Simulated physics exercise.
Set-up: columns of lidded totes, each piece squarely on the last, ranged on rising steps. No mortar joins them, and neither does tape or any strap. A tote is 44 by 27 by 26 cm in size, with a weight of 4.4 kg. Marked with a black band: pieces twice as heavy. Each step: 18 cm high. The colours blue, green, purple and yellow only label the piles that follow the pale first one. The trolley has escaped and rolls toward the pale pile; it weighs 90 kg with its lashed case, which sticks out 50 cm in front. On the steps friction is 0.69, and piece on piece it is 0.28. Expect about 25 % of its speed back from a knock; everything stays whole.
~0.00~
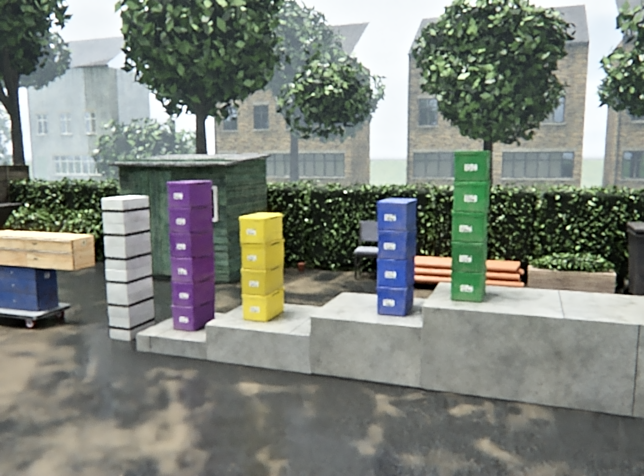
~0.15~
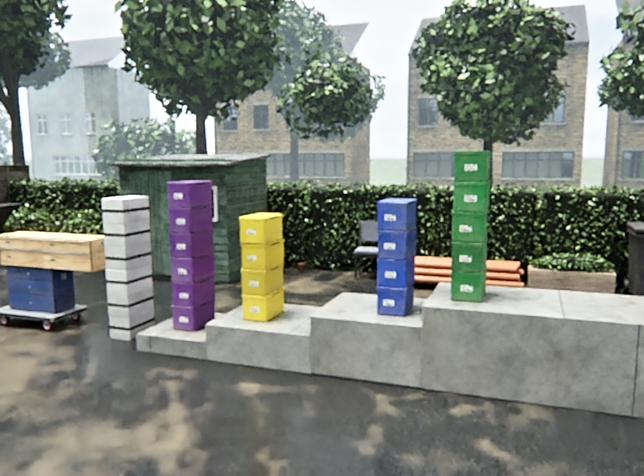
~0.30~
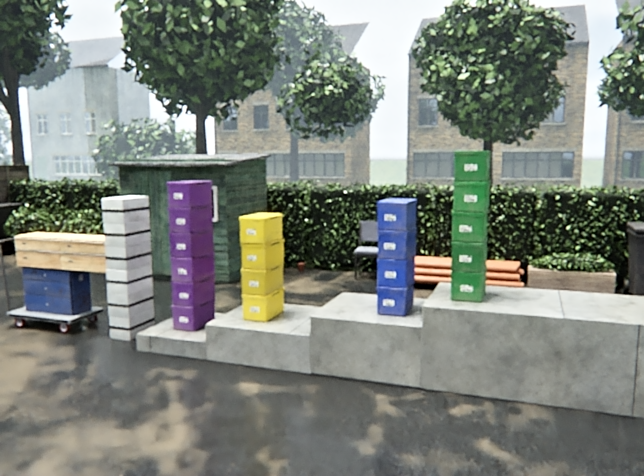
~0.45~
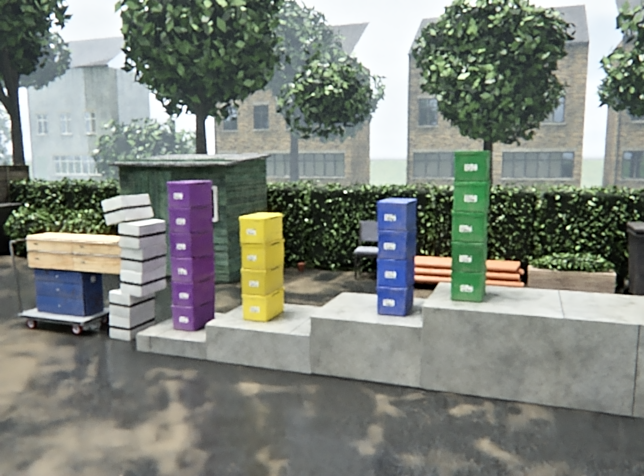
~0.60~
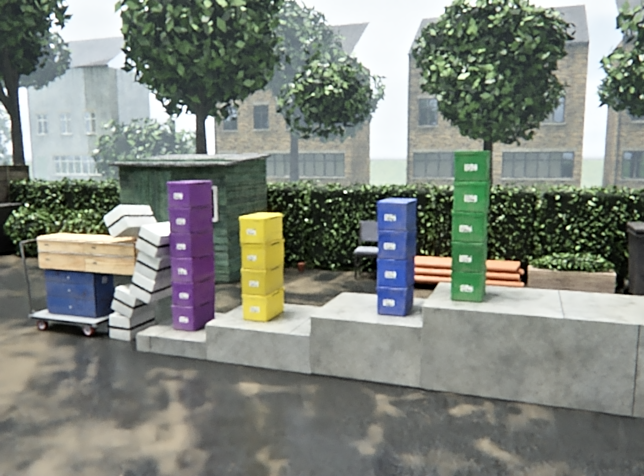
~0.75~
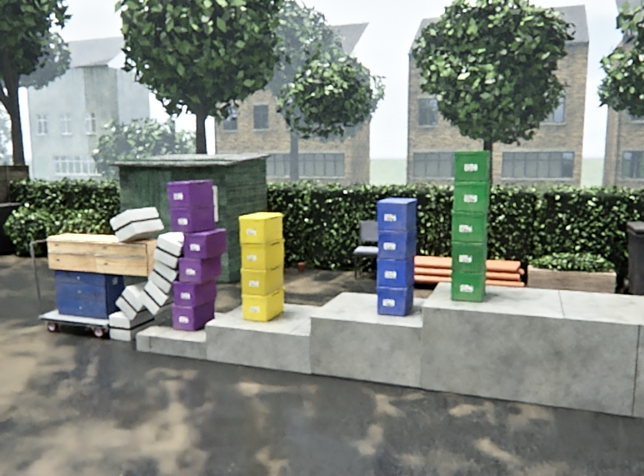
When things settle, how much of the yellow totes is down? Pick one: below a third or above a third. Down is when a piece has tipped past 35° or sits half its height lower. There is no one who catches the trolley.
Above a third.
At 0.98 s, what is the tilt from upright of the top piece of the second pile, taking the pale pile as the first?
Lean: Near 40° off upright.
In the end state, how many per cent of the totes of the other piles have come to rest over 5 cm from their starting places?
45 in a hundred end up shifted.
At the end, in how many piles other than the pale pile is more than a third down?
2.
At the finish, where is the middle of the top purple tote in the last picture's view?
Near (167, 285).
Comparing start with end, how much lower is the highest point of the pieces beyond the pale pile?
Roughly 0 centimetres lower at the end.
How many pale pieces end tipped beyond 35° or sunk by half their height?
Count: 5.
Around 0.82 s, 5 of the pale pile down; none of the 4 yellow totes down (0 of 19 in all colours); top yellow tote unmoved; top purple tote tipped 11°.
Around 0.98 s, 5 of the pale pile down; none of the 4 yellow totes down (2 of 19 in all colours); top yellow tote unmoved; top purple tote tipped 41°, 16 cm lower.
Around 1.24 s, 5 of the pale pile down; none of the 4 yellow totes down (6 of 19 in all colours); top yellow tote tipped 21°; top purple tote on its side.
Around 1.70 s, 5 of the pale pile down; 3 of the 4 yellow totes down (9 of 19 in all colours); top yellow tote tipped 54°, 40 cm lower; top purple tote on its side.
Finally (3.4 s), 5 of the pale pile down; 3 of the 4 yellow totes down (9 of 19 in all colours); top yellow tote 51 cm lower; top purple tote tipped 47°, 1.03 m lower. That is 75 per cent. Seen by the last camera, middles, top yellow tote near (320, 280), top purple tote near (167, 285).
